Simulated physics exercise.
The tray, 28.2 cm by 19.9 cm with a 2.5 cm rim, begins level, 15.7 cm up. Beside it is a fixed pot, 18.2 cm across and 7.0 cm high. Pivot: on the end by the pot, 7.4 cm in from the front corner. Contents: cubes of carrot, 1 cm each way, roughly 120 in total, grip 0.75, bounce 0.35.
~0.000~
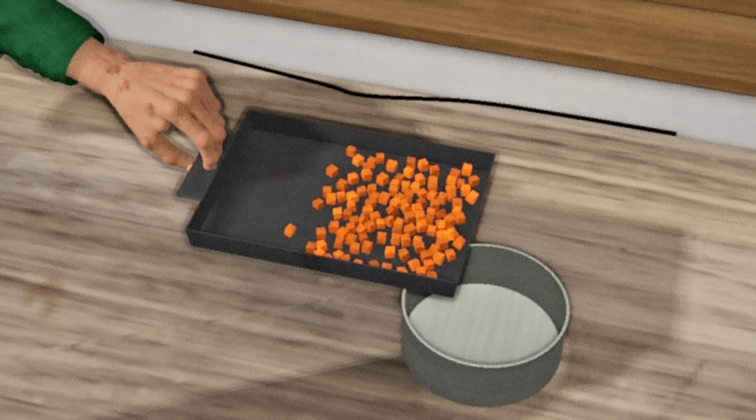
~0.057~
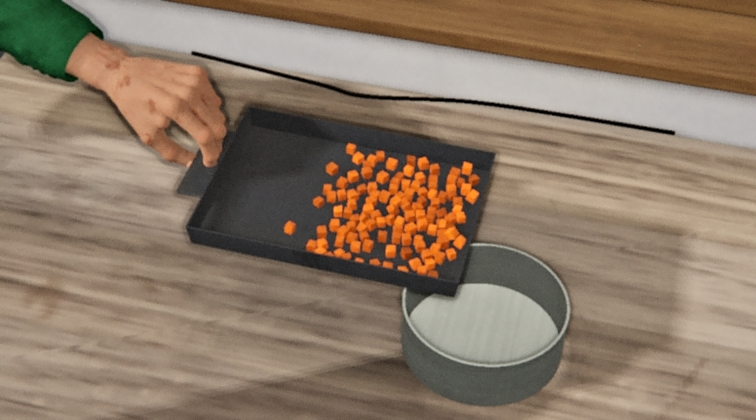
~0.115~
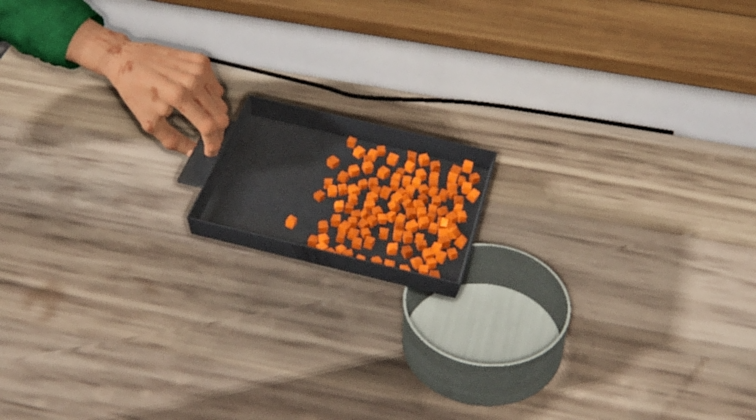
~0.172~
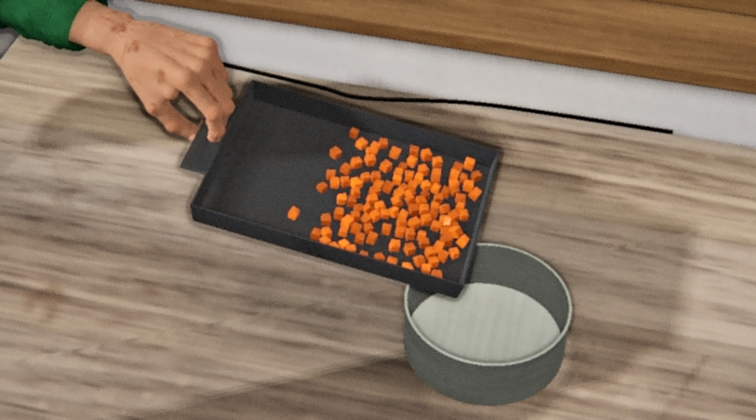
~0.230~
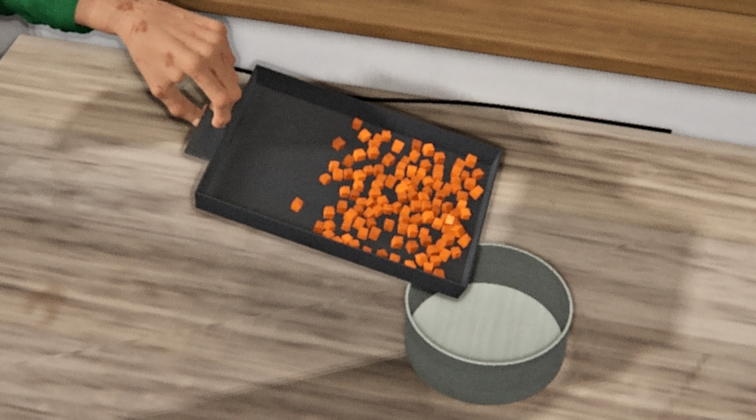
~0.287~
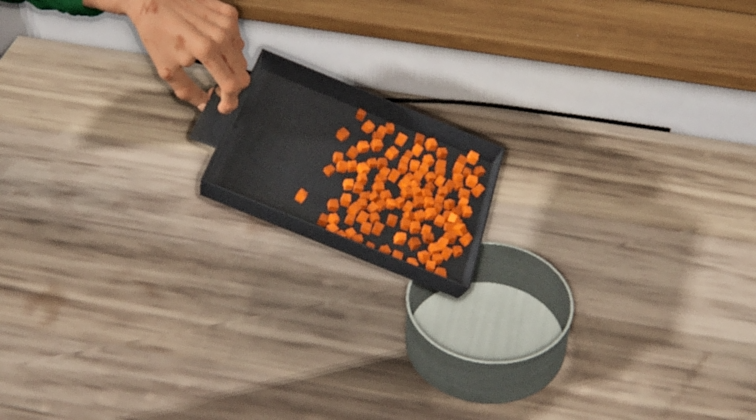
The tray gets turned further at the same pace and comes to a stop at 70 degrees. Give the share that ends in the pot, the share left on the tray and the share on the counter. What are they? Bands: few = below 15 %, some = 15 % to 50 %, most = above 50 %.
Pot: Few, left on the tray: Most, counter: Few.
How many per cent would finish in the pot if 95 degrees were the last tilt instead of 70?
Then about 75 per cent.
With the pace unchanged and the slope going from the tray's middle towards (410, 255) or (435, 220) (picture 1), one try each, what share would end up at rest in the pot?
Roughly 5 per cent on the first try and 10 per cent on the second.
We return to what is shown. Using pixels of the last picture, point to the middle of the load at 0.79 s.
Near pixel (464, 218).
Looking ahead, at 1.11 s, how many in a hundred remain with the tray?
Of the load, some 90 percent.
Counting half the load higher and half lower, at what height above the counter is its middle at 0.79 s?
The halfway mark is near 20 cm.
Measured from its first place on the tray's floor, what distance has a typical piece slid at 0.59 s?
Some 2 cm.
After 0.59 s, tilt 44 degrees; the tray holds 100 %, the pot 0 %.
After 0.79 s, tilt 61 degrees; the tray holds 100 %, the pot 0 %.
After 1.11 s, tilt 70 degrees; the tray holds 90 %, the pot 0 %.
By 2.3 s all is still; pot 5 %, tray 90 %, counter 5 %.
